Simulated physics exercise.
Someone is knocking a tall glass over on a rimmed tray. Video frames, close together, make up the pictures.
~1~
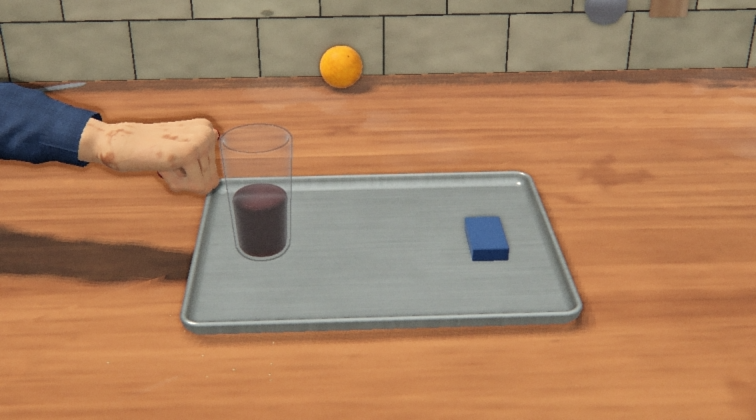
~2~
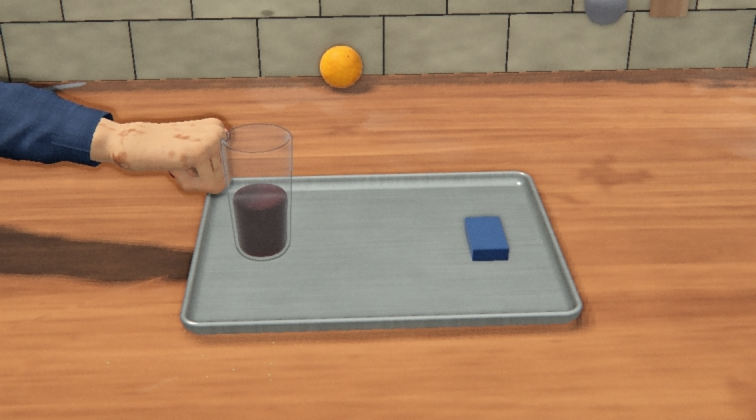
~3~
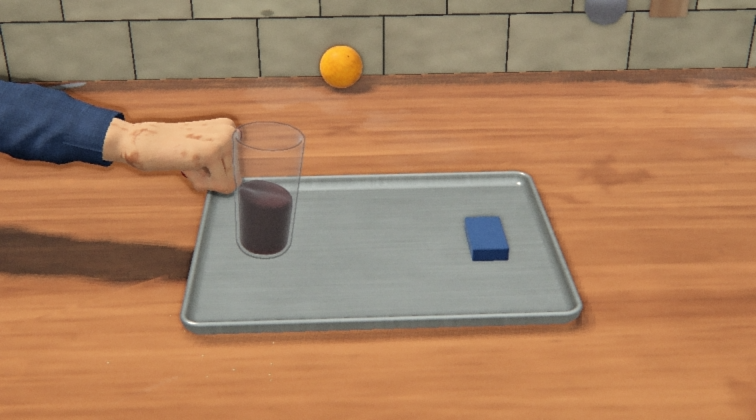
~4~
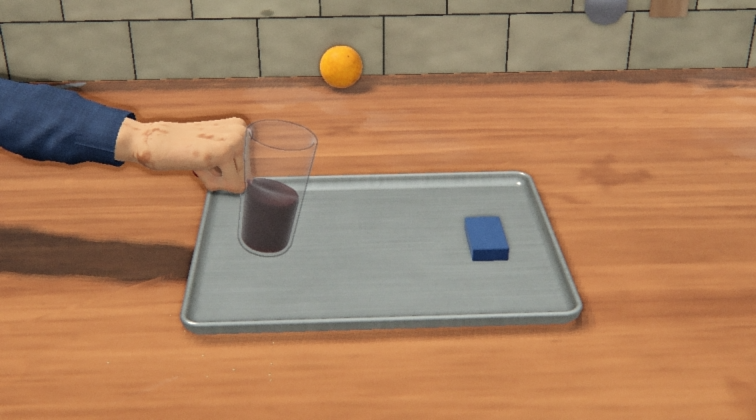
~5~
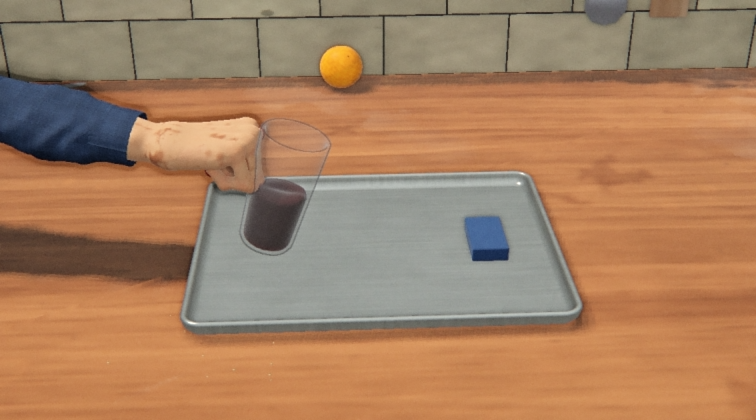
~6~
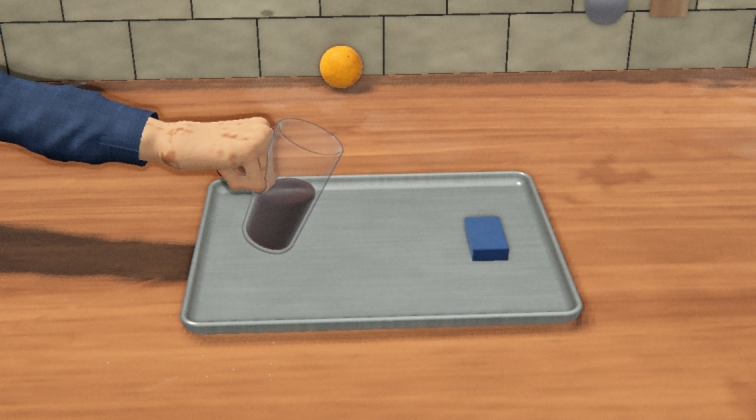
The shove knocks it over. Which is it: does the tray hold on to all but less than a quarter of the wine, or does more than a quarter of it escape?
Over three quarters of the liquid stays on the tray.
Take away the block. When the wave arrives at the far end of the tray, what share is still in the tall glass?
About 60 percent.
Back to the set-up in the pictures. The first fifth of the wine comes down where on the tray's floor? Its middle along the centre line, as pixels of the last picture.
Touchdown, mid-line: Approx. (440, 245).
A moment on, the tall glass is falling and 100 per cent is in the glass, 0 on the tray and 0 above or beyond its rim.
Next, the tall glass lies on its side and 100 per cent is in the glass, 0 on the tray and 0 above or beyond its rim.
Then the tall glass lies on its side and 58 per cent is in the glass, 28 on the tray and 14 above or beyond its rim.
Later the tall glass lies on its side and 28 per cent is in the glass, 62 on the tray and 10 above or beyond its rim.
In the end 93 per cent is held by tray and glass, 7 is off the tray.
